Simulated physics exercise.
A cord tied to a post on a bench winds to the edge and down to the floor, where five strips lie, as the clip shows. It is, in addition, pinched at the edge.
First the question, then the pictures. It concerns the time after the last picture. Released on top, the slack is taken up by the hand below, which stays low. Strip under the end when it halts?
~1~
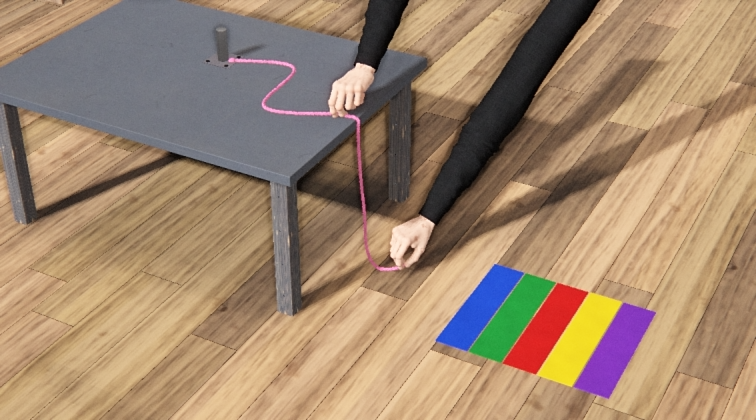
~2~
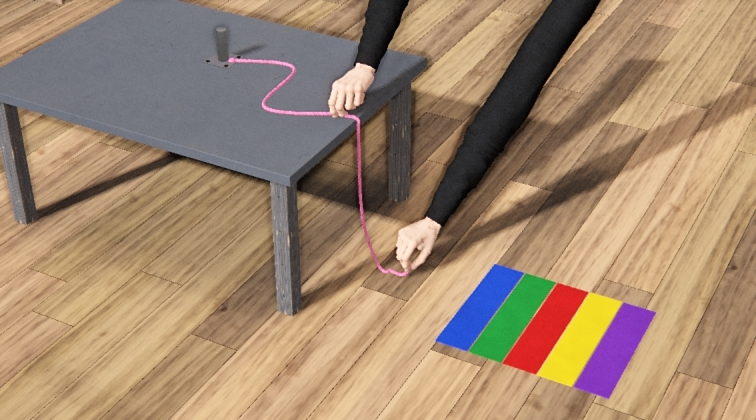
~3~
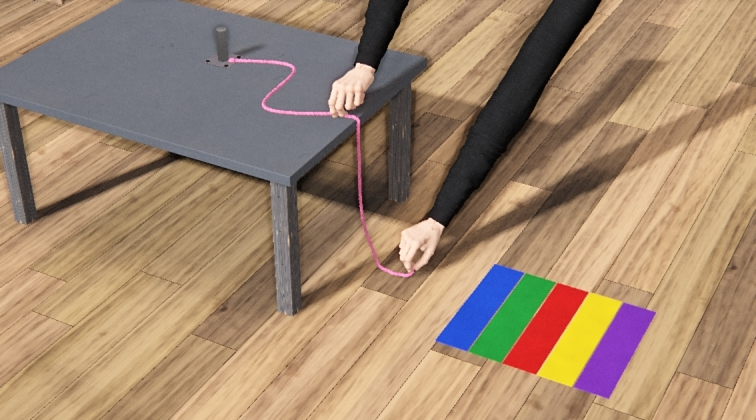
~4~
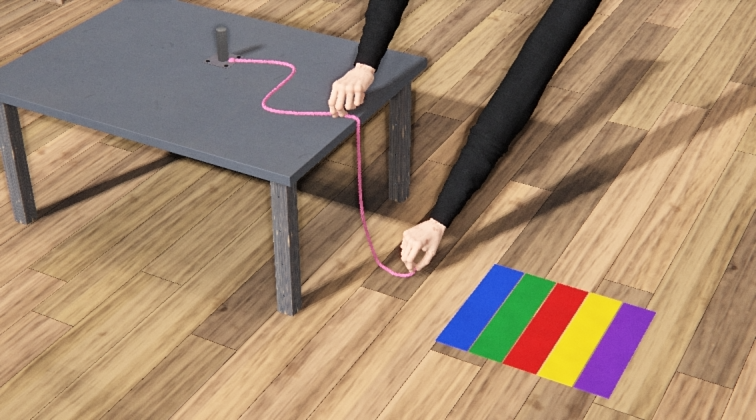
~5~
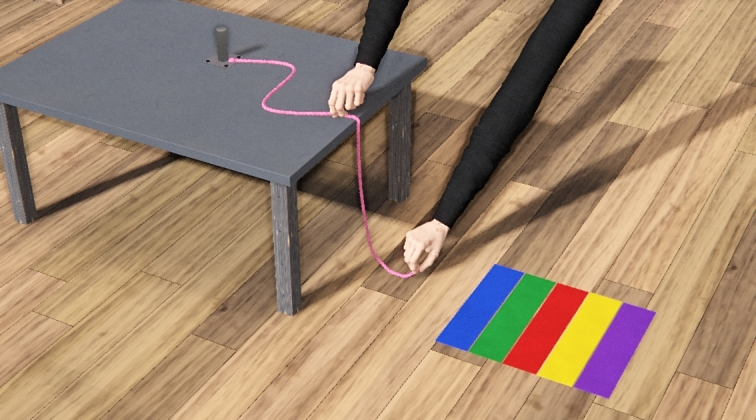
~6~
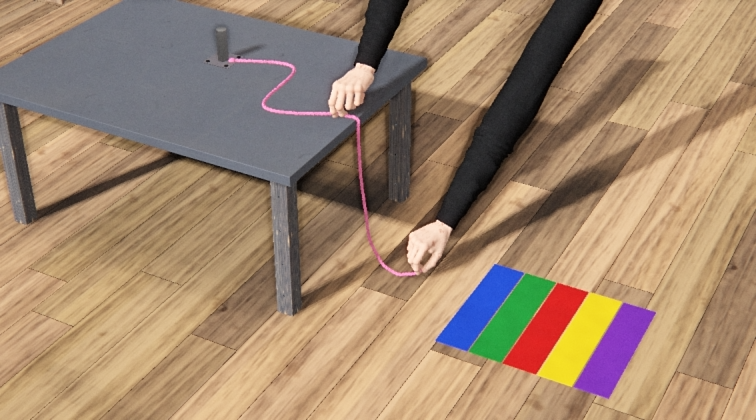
Yellow strip.
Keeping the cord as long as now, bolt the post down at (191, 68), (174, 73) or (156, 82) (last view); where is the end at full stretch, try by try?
Estimated pixels per try: (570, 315); (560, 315); (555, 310).
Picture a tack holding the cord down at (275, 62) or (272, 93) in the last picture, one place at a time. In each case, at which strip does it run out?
Try 1: Yellow; try 2: Green.
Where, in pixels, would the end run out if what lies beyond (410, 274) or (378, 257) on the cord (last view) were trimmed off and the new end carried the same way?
In order, about (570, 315) and about (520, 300).
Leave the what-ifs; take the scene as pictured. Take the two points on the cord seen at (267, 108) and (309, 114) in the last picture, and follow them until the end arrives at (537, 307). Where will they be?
The first ends at (350, 110) and the second at (370, 145).
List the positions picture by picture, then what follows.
End (404, 265); blue (462, 331); green (495, 342); red (529, 353); yellow (564, 364); purple (600, 376), in the first picture.
End (410, 267); cord through (263, 62) (283, 84) (278, 112) (353, 118) (360, 184) (370, 246), in the second picture.
End (413, 268), in the third picture.
End (415, 269); cord through (263, 62) (283, 84) (278, 112) (353, 118) (360, 184) (371, 246), in the fourth picture.
End (418, 270), in the fifth picture.
End (421, 271); cord through (263, 62) (283, 84) (278, 112) (353, 118) (362, 185) (373, 246), in the sixth picture.
Early on, end near (537, 307); over red.
Midway, end near (569, 317); over yellow.
At the end of the slack, end near (588, 322); over yellow. The end stops over the yellow strip.
